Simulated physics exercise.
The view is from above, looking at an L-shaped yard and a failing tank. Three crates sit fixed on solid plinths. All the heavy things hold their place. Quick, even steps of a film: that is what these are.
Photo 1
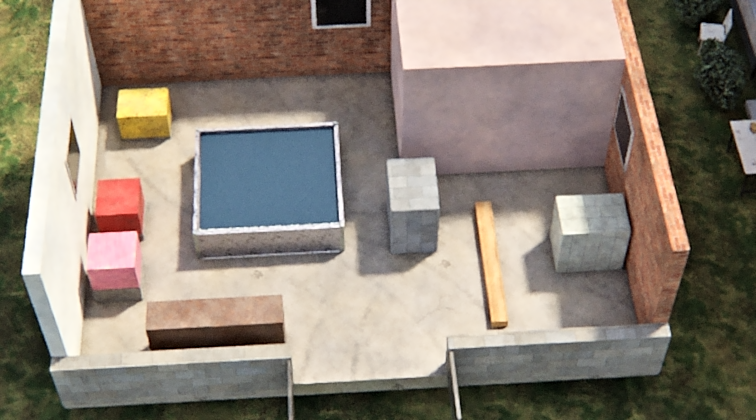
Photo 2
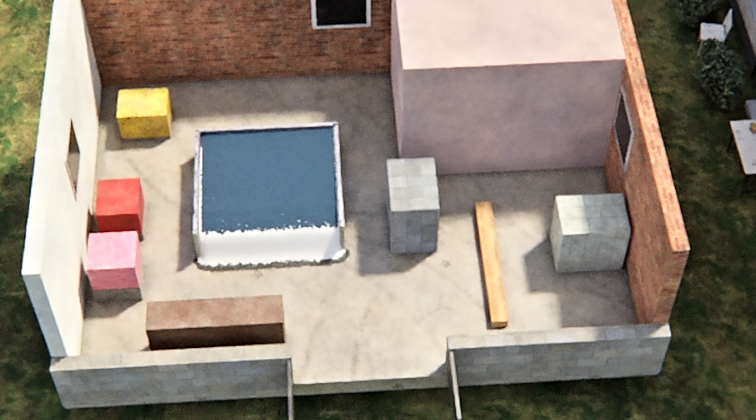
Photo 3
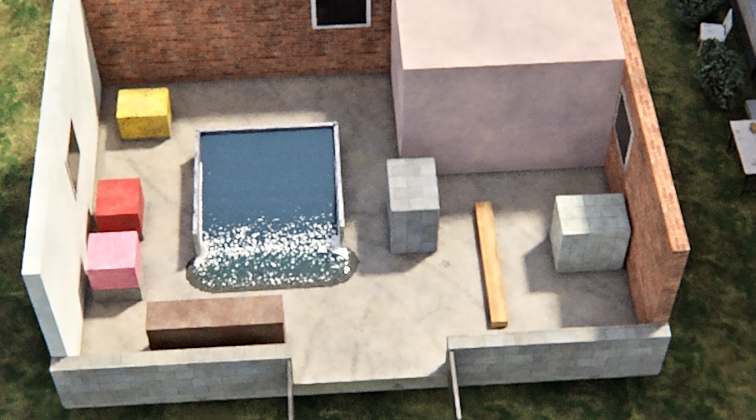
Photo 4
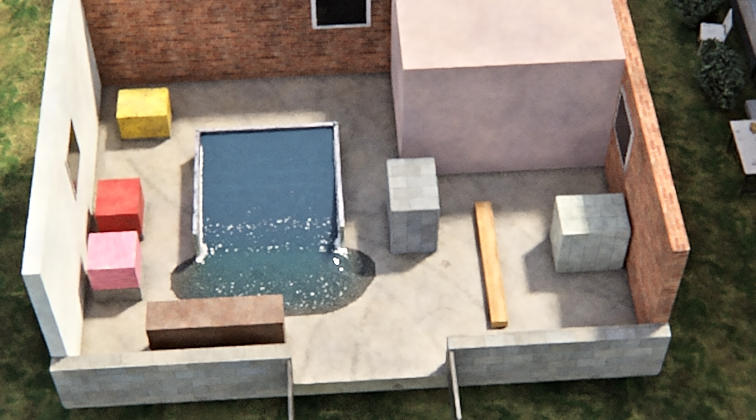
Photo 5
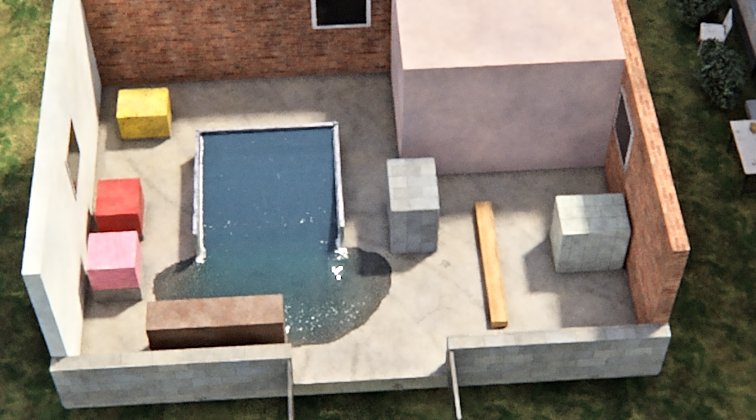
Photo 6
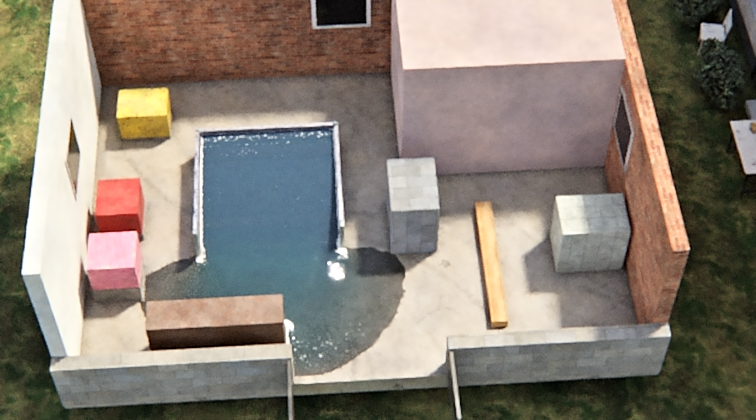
Water pouring from the front of a square tank in a walled yard, spreading around a brown block and toward the front opening.
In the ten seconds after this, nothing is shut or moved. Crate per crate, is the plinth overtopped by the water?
Red crate - not overtopped, pink crate - not overtopped, yellow crate - overtopped.
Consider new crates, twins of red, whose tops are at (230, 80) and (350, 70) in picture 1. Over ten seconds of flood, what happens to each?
Result, in sequence: Is missed, is missed.
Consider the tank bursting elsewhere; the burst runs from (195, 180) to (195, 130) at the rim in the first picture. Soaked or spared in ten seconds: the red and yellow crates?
Taking them in turn, the red one is swamped, and the yellow one is swamped.
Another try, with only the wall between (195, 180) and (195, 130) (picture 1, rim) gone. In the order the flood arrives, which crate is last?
My answer: The pink one.
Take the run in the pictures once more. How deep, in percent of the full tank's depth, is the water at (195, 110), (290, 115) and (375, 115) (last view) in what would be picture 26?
Going in order, roughly 0, 0 and 0 %.
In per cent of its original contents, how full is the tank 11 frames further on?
I'd say some 34 %.
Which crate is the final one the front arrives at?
That is the crate marked yellow.
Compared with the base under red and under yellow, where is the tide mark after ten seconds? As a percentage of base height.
I'd put it at some 60 % for one and some 170 % for the other, in that order.
A moment on, water covers 25 % of the floor; the red crate not reached, the pink crate water round its plinth, the yellow crate not reached.
Next, water covers 30 % of the floor; the red crate not reached, the pink crate water round its plinth, the yellow crate not reached.
Then, water covers 45 % of the floor; the red crate water round its plinth, the pink crate water round its plinth, the yellow crate water round its plinth.
Later, water covers 65 % of the floor; the red crate water round its plinth, the pink crate water round its plinth, the yellow crate water round its plinth.
In the end, water covers 90 % of the floor; the red crate stayed above the water, the pink crate stayed above the water, the yellow crate was topped.
